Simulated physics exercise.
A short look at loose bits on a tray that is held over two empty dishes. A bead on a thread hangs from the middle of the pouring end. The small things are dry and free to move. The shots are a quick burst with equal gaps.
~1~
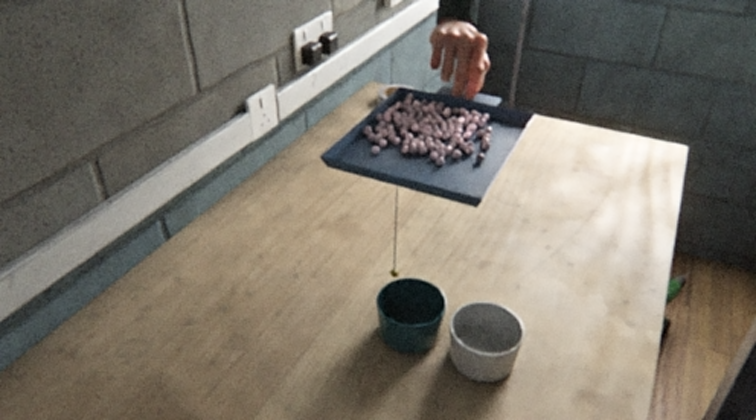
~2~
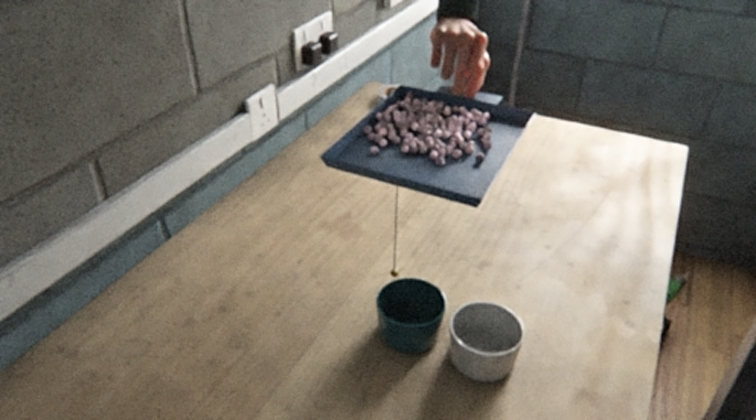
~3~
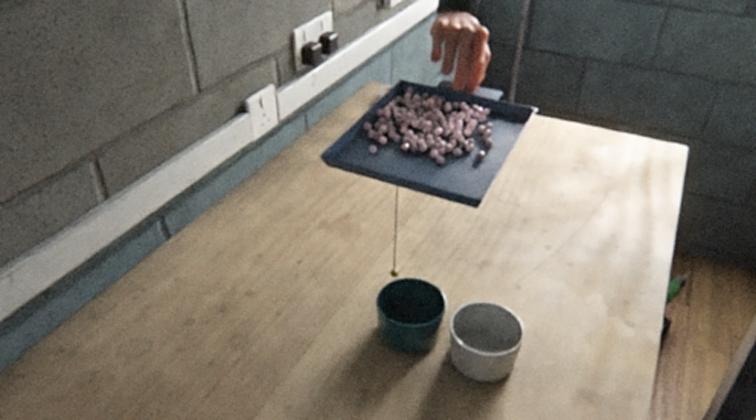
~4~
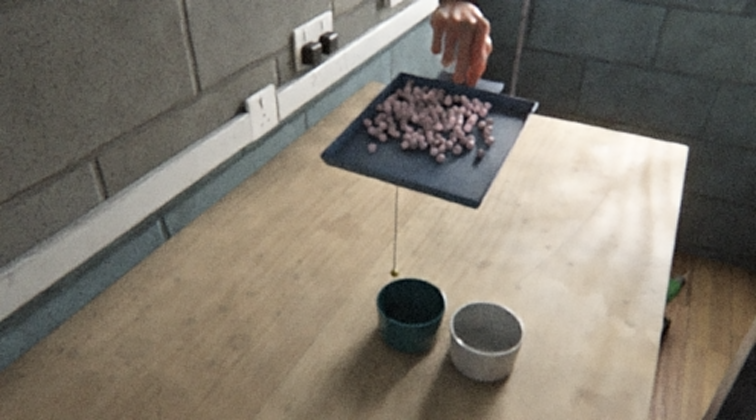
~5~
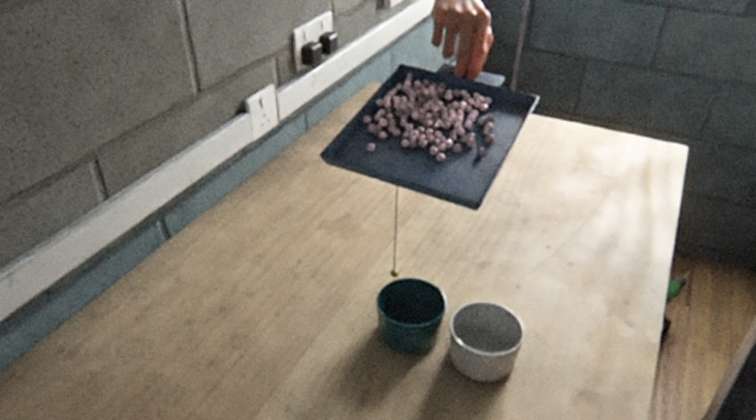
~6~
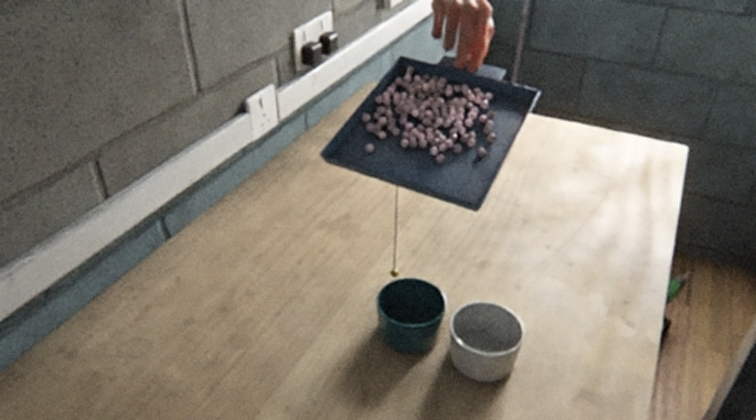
On a pale wooden table beside a grey block wall, a dark tray of small pinkish beads sits level above a green dish and a white dish, a thread hanging from its near edge. A hand at the far side then gradually raises that end, tilting the tray slightly toward the dishes.
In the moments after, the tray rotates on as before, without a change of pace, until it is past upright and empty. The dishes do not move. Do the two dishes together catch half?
The two hold over half of the load.
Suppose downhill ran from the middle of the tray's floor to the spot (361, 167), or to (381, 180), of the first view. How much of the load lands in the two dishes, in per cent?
Roughly 0 per cent, and 0 per cent.
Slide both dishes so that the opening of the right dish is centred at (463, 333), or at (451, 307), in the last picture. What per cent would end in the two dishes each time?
Roughly 80 per cent, and 60 per cent.
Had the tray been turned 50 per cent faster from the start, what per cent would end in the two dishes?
About 50 per cent.
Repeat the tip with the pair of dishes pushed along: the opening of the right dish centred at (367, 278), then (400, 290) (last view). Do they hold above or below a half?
At the first place not half, at the second under half.
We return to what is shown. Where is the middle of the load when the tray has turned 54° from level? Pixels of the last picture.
Around (440, 193).
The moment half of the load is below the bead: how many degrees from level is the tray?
Near 75 degrees.
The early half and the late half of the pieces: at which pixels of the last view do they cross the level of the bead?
At about (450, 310), then at (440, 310).
Soon, tray tipped steeply; about two thirds on the tray; a small part in the right dish; a small part in the left dish; a small part outside both; a small part in the air.
A while on, tray tipped right over; about a third in the right dish; about a third in the left dish; about a quarter outside both; a small part in the air.
Towards the end, tray tipped past a quarter turn; about a third in the right dish; about a third in the left dish; about a third outside both.
Finally, tray tipped past a quarter turn; about a third in the right dish; about a third in the left dish; about a third outside both.
